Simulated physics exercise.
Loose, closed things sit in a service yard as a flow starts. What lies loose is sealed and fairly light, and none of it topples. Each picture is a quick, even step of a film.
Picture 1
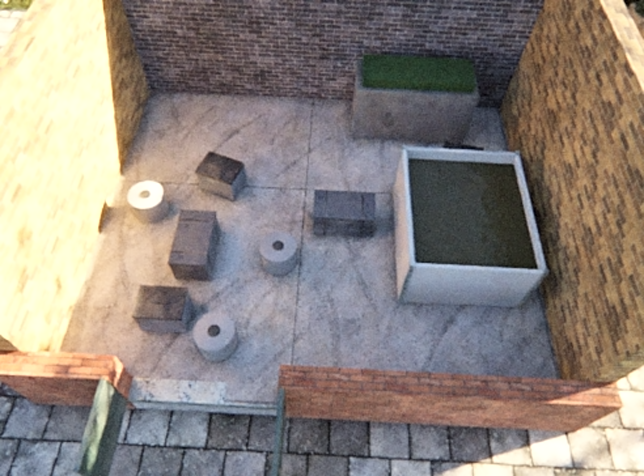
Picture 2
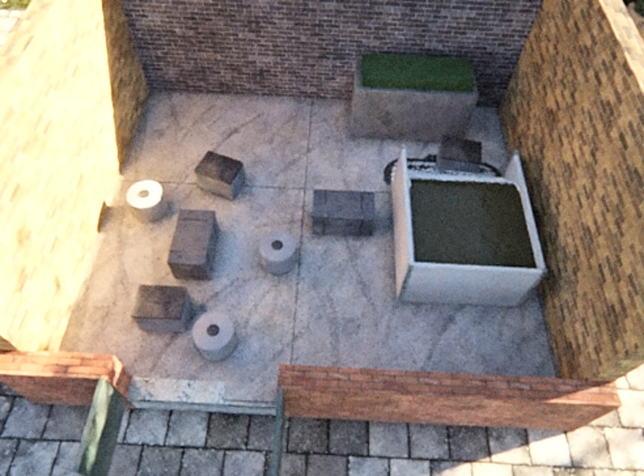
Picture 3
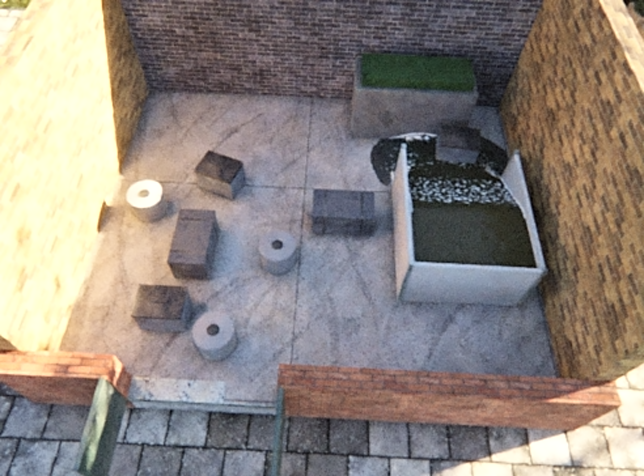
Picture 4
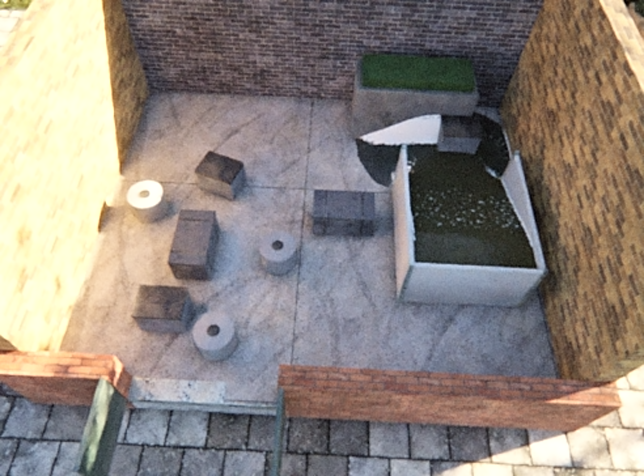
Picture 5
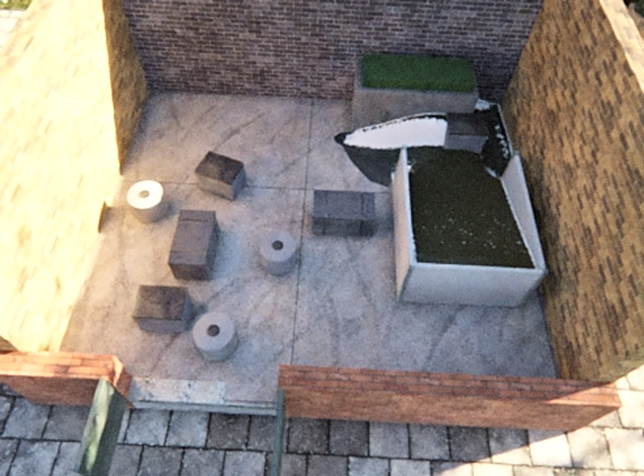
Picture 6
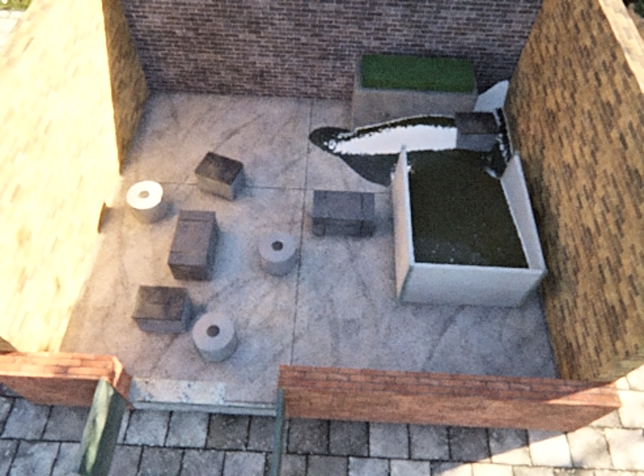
A brick-walled yard with a grey paved floor is seen from high above its front opening. A pale open-topped container of dark green liquid stands at right before a green-topped block, with dark boxes and three whitish cylinders at left and centre. The liquid pours out the container's back and spreads leftward with white patches, a dark box behind it lifts and drifts slightly back, and the other objects and camera stay still.
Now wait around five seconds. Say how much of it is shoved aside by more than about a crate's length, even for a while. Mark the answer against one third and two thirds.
One to two thirds of them.
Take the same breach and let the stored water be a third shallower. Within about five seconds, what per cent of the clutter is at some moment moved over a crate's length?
About 50 %.
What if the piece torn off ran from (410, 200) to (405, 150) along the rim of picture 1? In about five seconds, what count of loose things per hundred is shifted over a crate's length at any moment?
90 % or thereabouts.
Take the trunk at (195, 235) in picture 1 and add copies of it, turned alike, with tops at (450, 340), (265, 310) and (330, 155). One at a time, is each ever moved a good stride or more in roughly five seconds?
First driven off, second remains in place, third driven off.
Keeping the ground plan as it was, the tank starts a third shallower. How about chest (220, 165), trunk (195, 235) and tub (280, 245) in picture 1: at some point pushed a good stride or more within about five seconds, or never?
Result by item: Covered it; covered it; didn't cover it.
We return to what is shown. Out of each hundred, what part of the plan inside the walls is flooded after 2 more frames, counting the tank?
I'd put it near 25 percent.
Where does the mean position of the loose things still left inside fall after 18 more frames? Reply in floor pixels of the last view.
I'd put it at roughly (234, 269).
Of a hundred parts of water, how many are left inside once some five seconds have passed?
Close to 100 per cent.
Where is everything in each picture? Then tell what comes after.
The first frame shows a chest at (463, 154) rests on the ground; a tub at (214, 331), on the bottom; 0 of 8 have shifted.
The second frame shows a chest at (462, 149), on the bottom, close to its start; a tub at (213, 330) rests on the ground; 1 of 8 have shifted.
The third frame shows a chest at (461, 136) floats, close to its start; a tub at (213, 330), on the bottom; 1 of 8 have shifted.
The fourth frame shows a chest at (461, 125) floats, a stride from its start; a tub at (214, 331), on the bottom; 1 of 8 have shifted.
The fifth frame shows a chest at (467, 123), afloat, a stride from its start; a tub at (214, 331) rests on the ground; 1 of 8 have shifted.
The sixth frame shows a chest at (477, 122) floats, a stride from its start; a tub at (214, 331) rests on the ground; 1 of 8 have shifted.
A moment on, 1 of 8 are well off their spots; 1 afloat.
Next, 2 of 8 are well off their spots; 2 afloat.
Later, 3 of 8 are well off their spots; 4 afloat.
In the end, 5 of 8 are well off their spots, and 5 have been at some point; 6 afloat.
